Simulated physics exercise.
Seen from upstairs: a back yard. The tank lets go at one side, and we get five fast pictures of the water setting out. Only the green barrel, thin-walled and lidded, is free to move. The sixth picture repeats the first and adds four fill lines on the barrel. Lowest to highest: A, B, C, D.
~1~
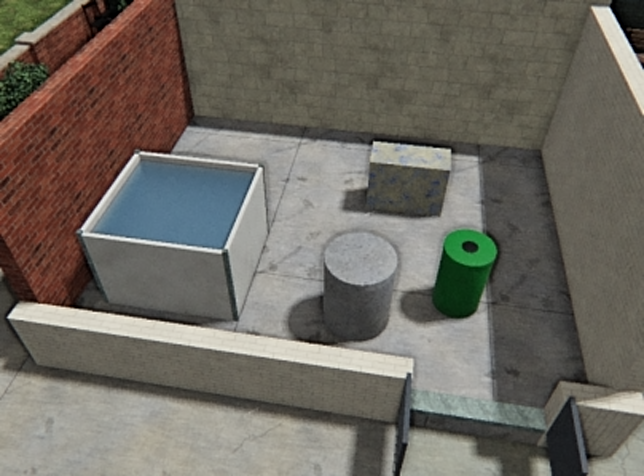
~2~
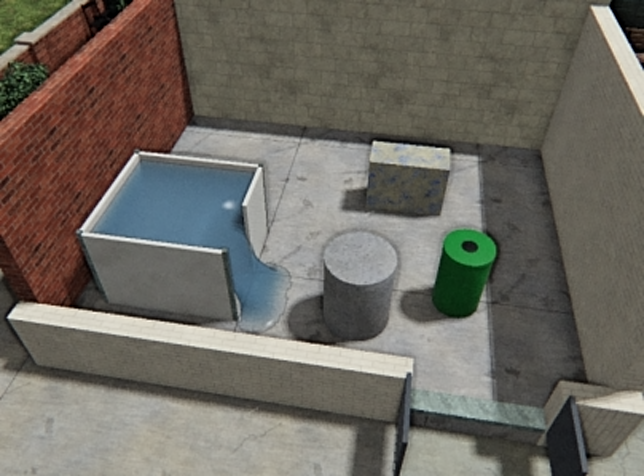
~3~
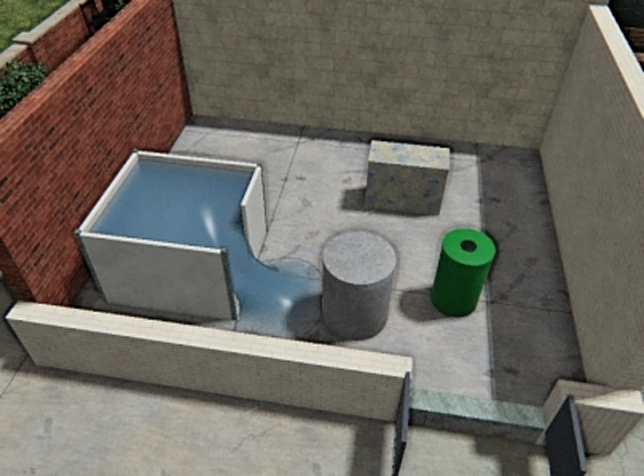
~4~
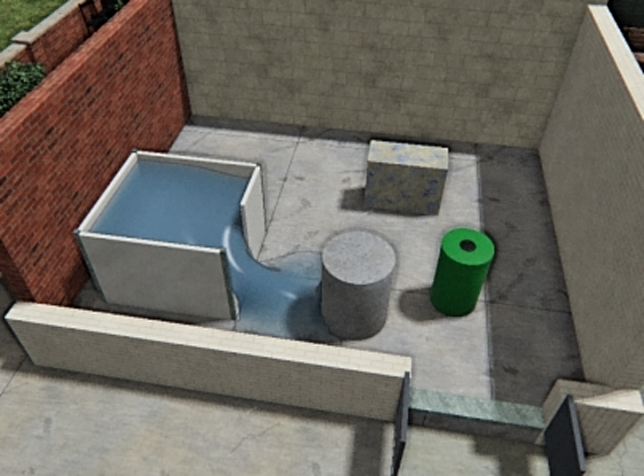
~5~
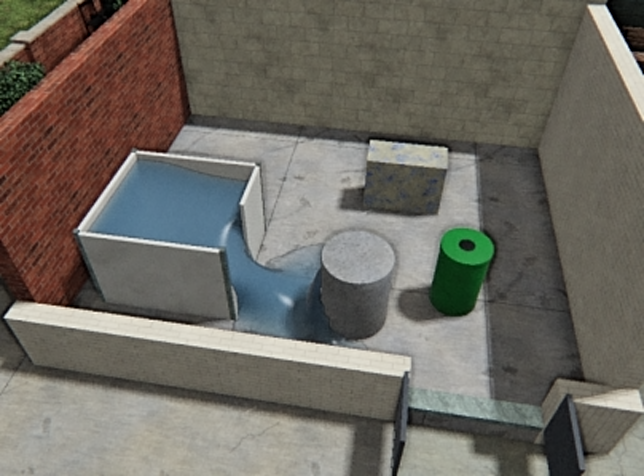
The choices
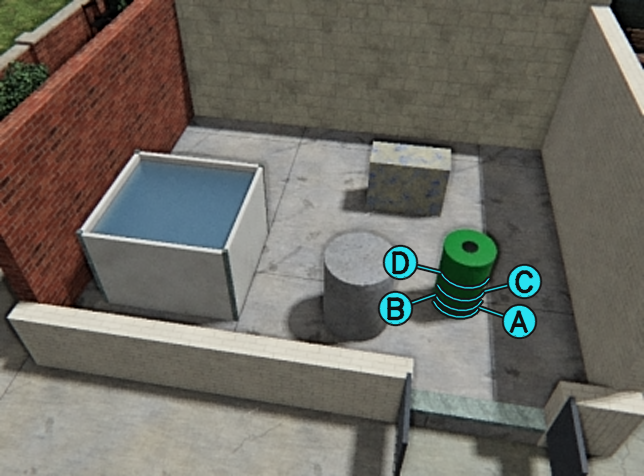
Water pouring from the open side of a white tank and spreading across the paved yard to a grey cylinder.
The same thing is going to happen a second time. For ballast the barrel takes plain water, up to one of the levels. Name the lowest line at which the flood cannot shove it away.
Choose B.
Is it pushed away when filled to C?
No.
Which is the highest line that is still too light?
That would be A.
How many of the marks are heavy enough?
Three of the four.
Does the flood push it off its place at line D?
No, that is safe.
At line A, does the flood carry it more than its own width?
Yes, it does.
In cyan, A at (456, 316); B at (458, 310); C at (461, 300); D at (464, 287); from the bottom up A, B, C, D.
For line A, it is pushed about twice its own width away.
For line B, it does not move.
For line C, it does not move.
For line D, it does not move.
